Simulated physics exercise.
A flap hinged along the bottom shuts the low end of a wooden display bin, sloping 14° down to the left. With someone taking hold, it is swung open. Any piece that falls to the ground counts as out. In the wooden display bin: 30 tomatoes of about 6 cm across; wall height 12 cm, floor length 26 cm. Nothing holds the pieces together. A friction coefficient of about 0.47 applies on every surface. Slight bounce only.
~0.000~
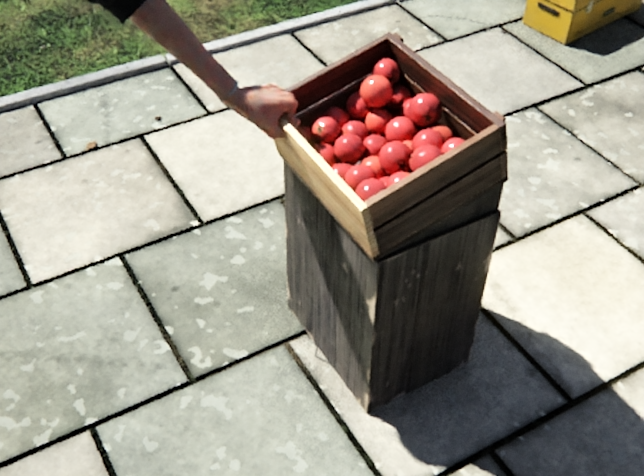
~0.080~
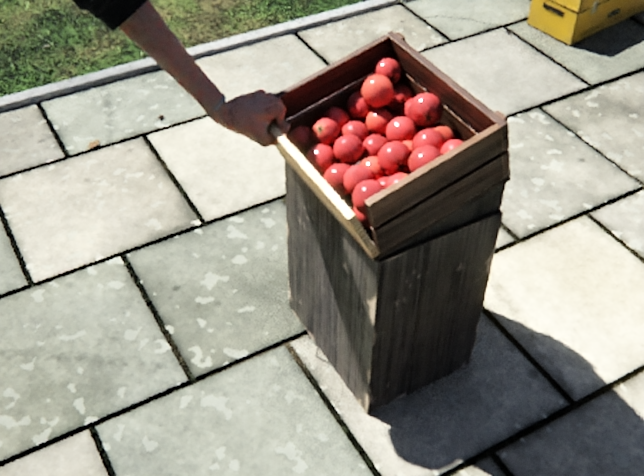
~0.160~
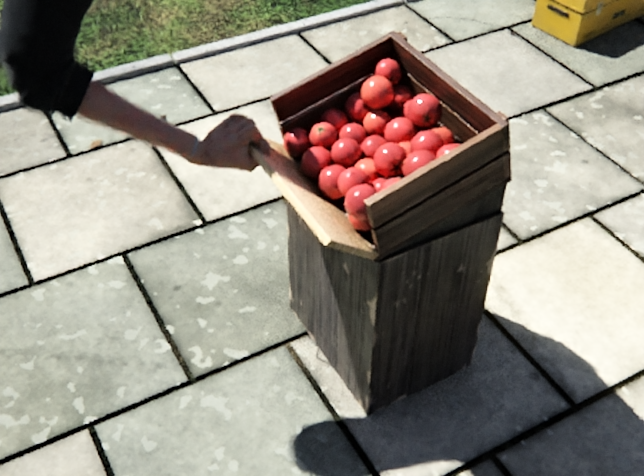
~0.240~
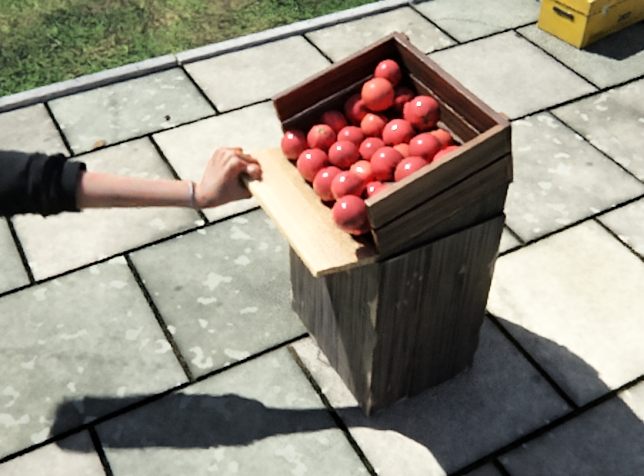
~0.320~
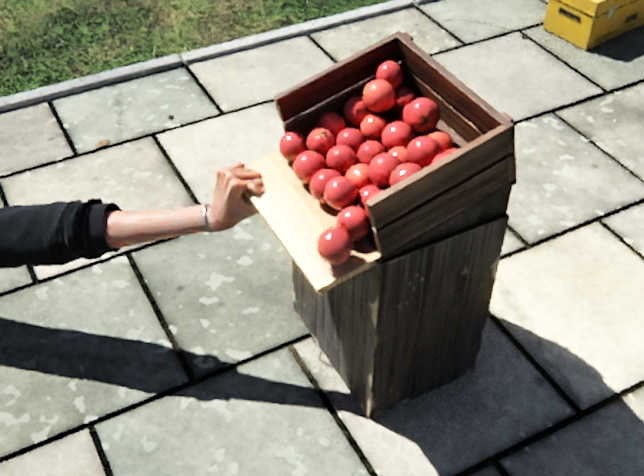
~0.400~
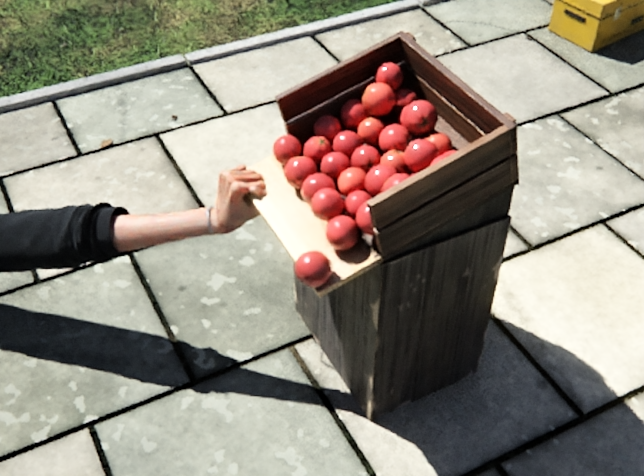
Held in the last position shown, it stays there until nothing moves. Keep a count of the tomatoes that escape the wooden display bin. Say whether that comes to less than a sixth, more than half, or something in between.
Most of it falls out.
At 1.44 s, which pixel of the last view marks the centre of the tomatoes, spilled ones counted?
Close to (142, 421).
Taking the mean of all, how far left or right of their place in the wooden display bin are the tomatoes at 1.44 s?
Mean shift: Around 54 cm, leftward.
After 0.57 s, 0 of 30 out of the wooden display bin.
After 0.77 s, 3 of 30 out of the wooden display bin.
After 1.07 s, 16 of 30 out of the wooden display bin.
When it is over (at 1.44 s), 30 of 30 out of the wooden display bin. Asked share, 30 of 30, 100 per cent.
